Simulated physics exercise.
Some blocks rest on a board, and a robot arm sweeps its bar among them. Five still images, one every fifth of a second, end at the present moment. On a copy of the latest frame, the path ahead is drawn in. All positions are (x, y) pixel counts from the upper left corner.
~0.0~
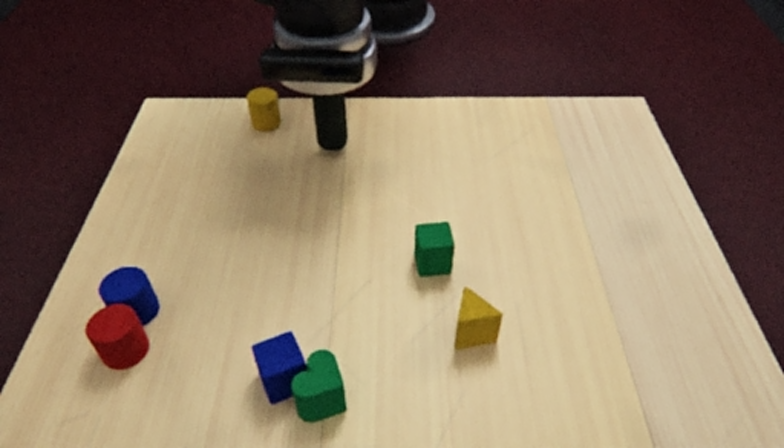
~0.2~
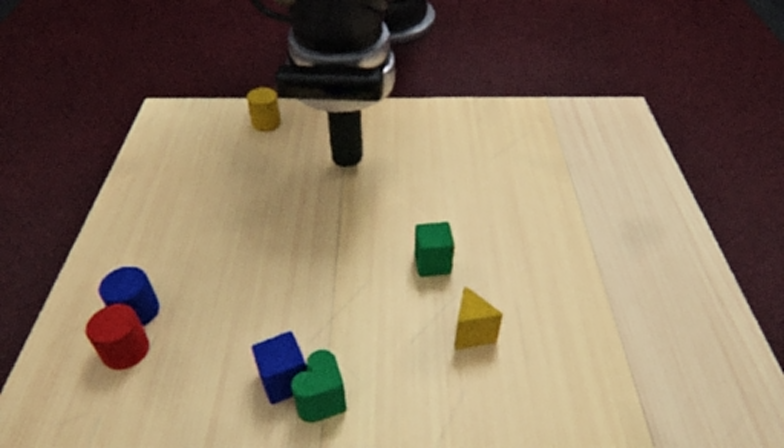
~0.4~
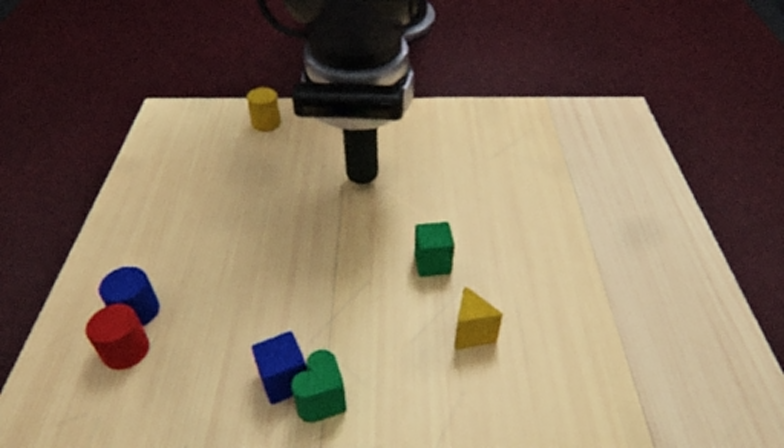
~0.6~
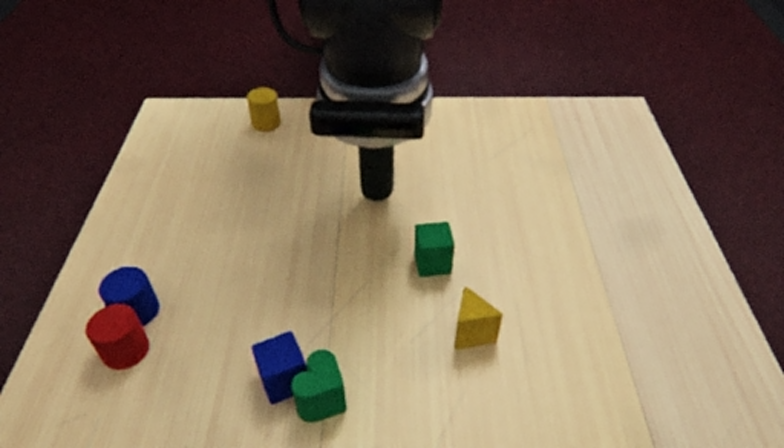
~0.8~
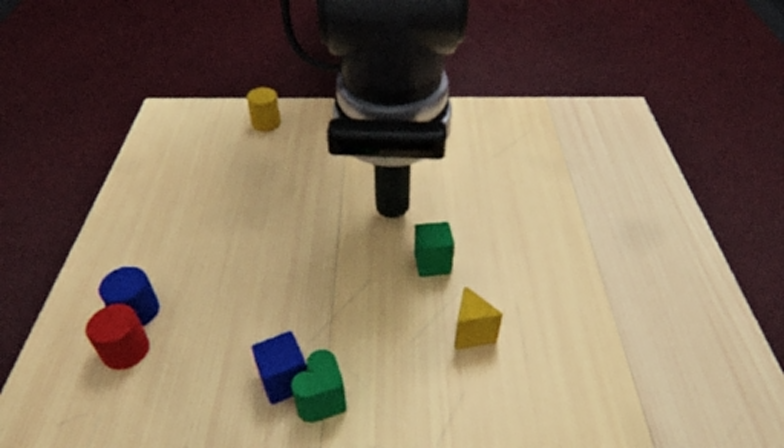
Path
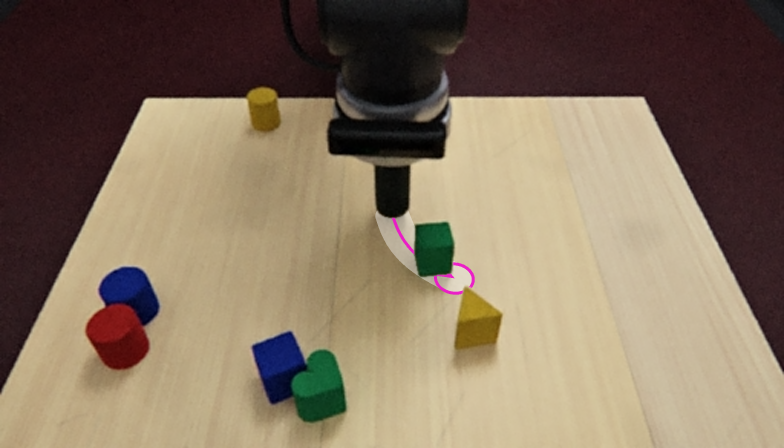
On a pale wooden board, a robot arm's black bar moving down and right toward the green block, the coloured blocks staying still.
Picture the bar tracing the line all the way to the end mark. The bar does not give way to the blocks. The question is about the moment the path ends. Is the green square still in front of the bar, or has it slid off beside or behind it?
The bar will still be pushing it.
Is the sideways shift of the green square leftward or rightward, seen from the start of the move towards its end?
Slides left.
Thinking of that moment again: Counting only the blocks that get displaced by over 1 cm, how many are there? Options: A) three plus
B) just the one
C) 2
I choose B.
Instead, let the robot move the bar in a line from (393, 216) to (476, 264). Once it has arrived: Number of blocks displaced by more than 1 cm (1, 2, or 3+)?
There will be one block that moves more than 1 cm.
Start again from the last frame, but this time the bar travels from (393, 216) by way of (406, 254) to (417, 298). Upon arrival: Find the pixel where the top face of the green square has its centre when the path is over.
Close to (455, 252).
Drawn move, from (393, 216) via (403, 239) and (424, 261), ending at (454, 278).
The first path, step by step. One third of the way, bar (403, 231); nothing pushed yet.
Two thirds of the way, bar (426, 254); green square (463, 250), turned 20° anticlockwise.
At the end, bar (455, 270); green square (495, 262), turned 50° anticlockwise; yellow triangle still.
